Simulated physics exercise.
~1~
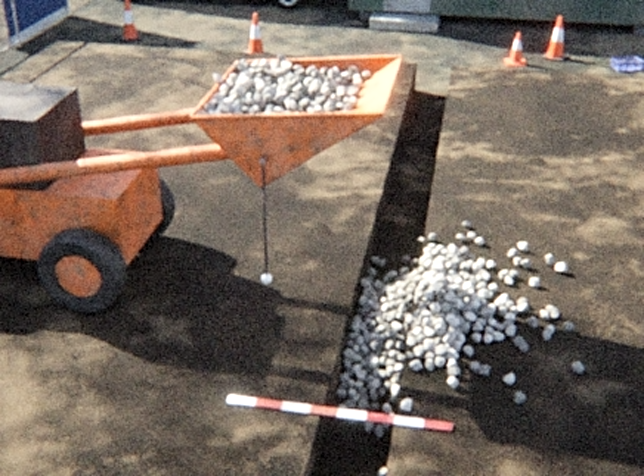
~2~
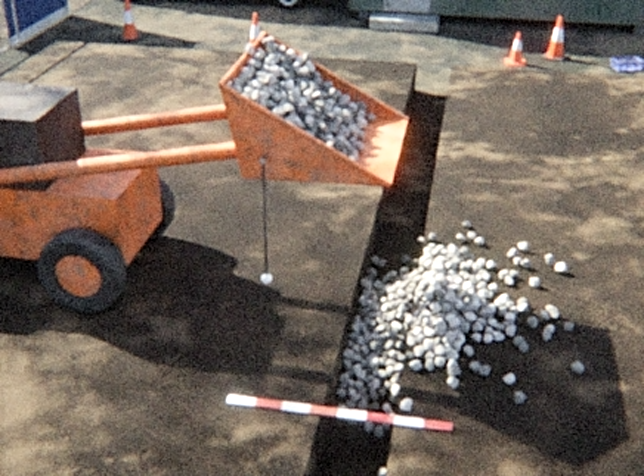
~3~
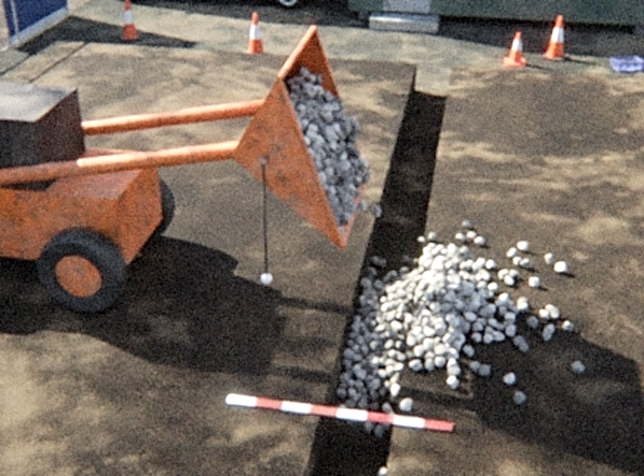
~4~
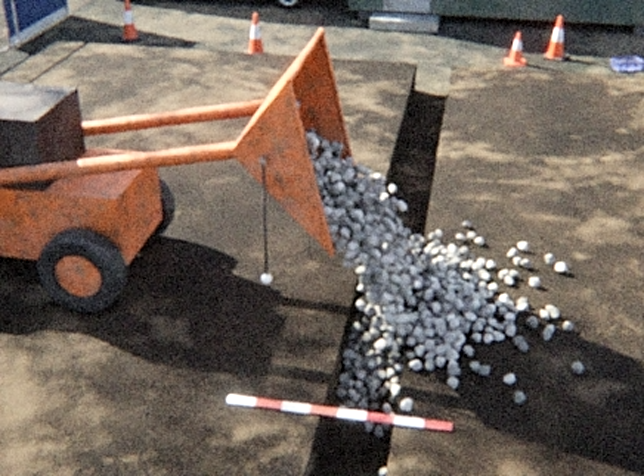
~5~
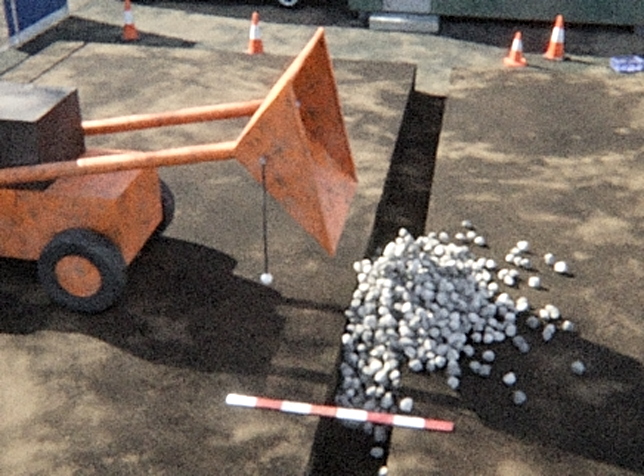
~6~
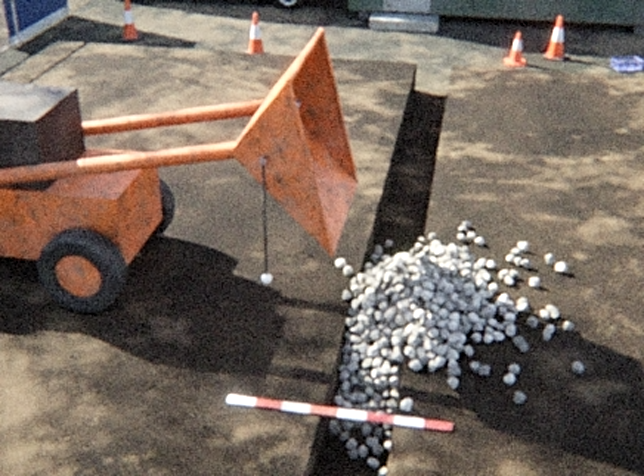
An orange loader on the left tipped its raised bucket of pale stones steadily forward until they poured out over a trench beside an earlier heap, leaving the bucket empty and tilted above a larger pile that partly filled the trench and spread beyond it.
